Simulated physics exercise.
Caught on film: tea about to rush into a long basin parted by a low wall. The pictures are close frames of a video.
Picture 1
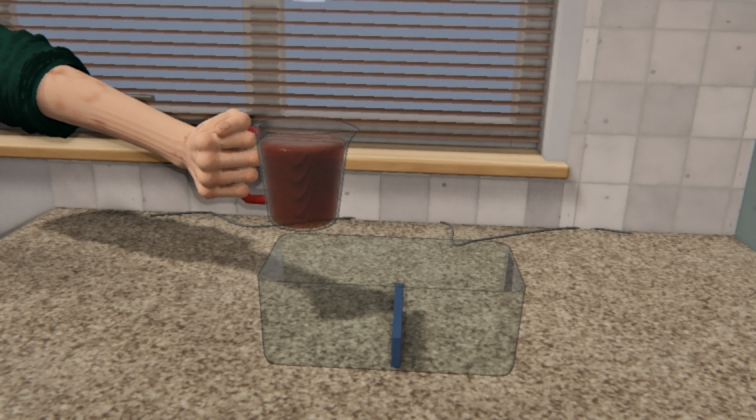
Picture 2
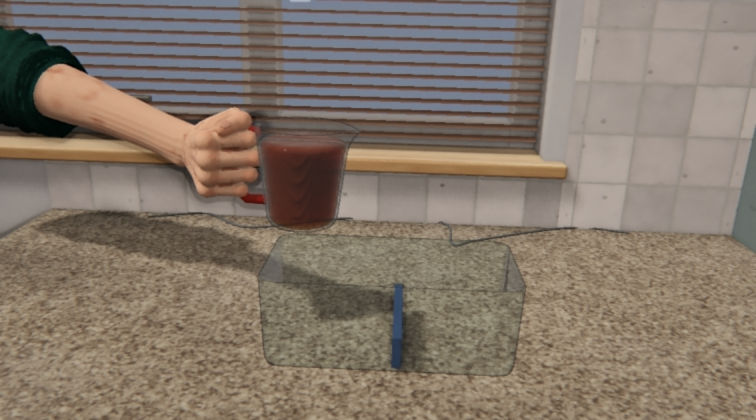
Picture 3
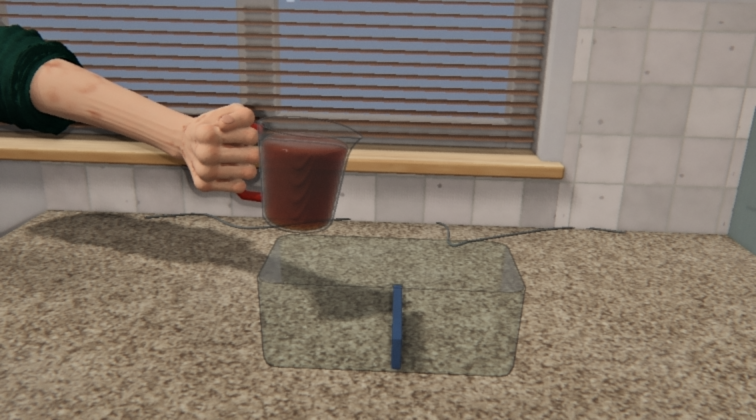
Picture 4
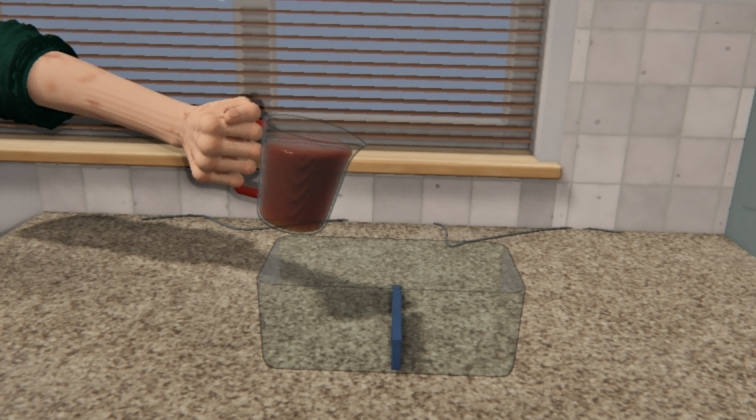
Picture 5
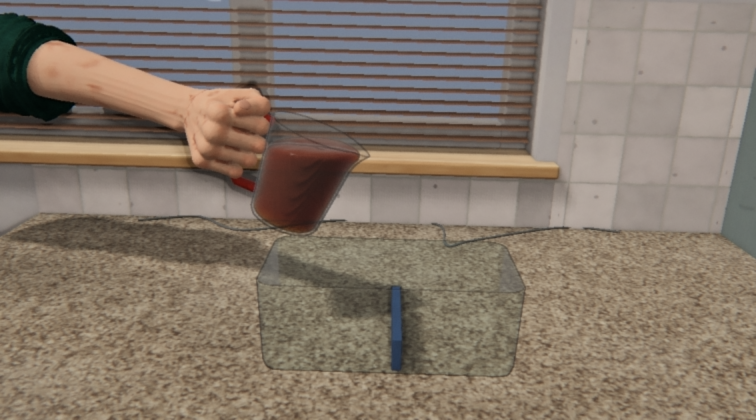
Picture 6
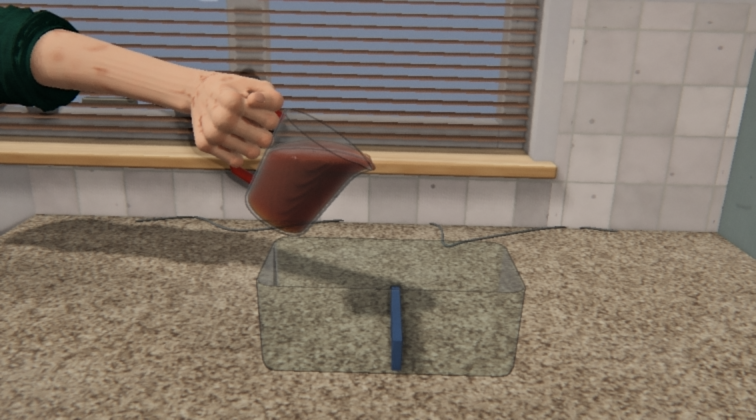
A hand held a clear jug of reddish-brown tea above a long see-through basin with a low blue wall inside, then gradually tilted it to the right until the tea reached the spout.
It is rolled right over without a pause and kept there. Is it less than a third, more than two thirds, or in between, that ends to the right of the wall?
In the end between a third and two thirds is right of the wall.
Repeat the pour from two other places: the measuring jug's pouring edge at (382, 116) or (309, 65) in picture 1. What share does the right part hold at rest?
First some 85, then 10 per cent.
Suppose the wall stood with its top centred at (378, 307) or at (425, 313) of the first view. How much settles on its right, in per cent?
About 85 and 15 per cent.
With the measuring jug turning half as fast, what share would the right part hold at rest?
Close to 75 per cent.
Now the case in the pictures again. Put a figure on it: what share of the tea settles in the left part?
Roughly 50 in a hundred.
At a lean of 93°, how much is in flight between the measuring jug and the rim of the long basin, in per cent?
About 20 per cent.
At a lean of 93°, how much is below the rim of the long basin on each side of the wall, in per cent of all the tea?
Some 5 per cent left and 25 right.
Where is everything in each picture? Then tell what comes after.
The first picture shows tilt 0°; pouring edge (359, 129); surface from (261, 138) to (348, 141); the long basin's rim runs from (270, 256) to (516, 267); the wall's top is at (398, 310).
The second picture shows tilt 1°; pouring edge (360, 131); surface from (261, 138) to (348, 142).
The third picture shows tilt 6°; pouring edge (363, 136); surface from (264, 137) to (350, 145).
The fourth picture shows tilt 12°; pouring edge (367, 144); surface from (267, 139) to (354, 147).
The fifth picture shows tilt 22°; pouring edge (370, 155); surface from (268, 145) to (362, 151).
The sixth picture shows tilt 32°; pouring edge (373, 168); surface from (263, 160) to (366, 159); 1 per cent is over the edge.
A moment on, the measuring jug is tipped on its side and 52 per cent is still to pour, 3 is left of the wall and 24 right of it.
Next, the measuring jug is tipped right over and 8 per cent is still to pour, 38 is left of the wall and 49 right of it.
Then the measuring jug is tipped right over and 0 per cent is still to pour, 49 is left of the wall and 50 right of it.
Later the measuring jug is tipped right over and 0 per cent is still to pour, 49 is left of the wall and 50 right of it.
In the end 49 per cent lies left of the wall, 50 right of it and 1 outside.
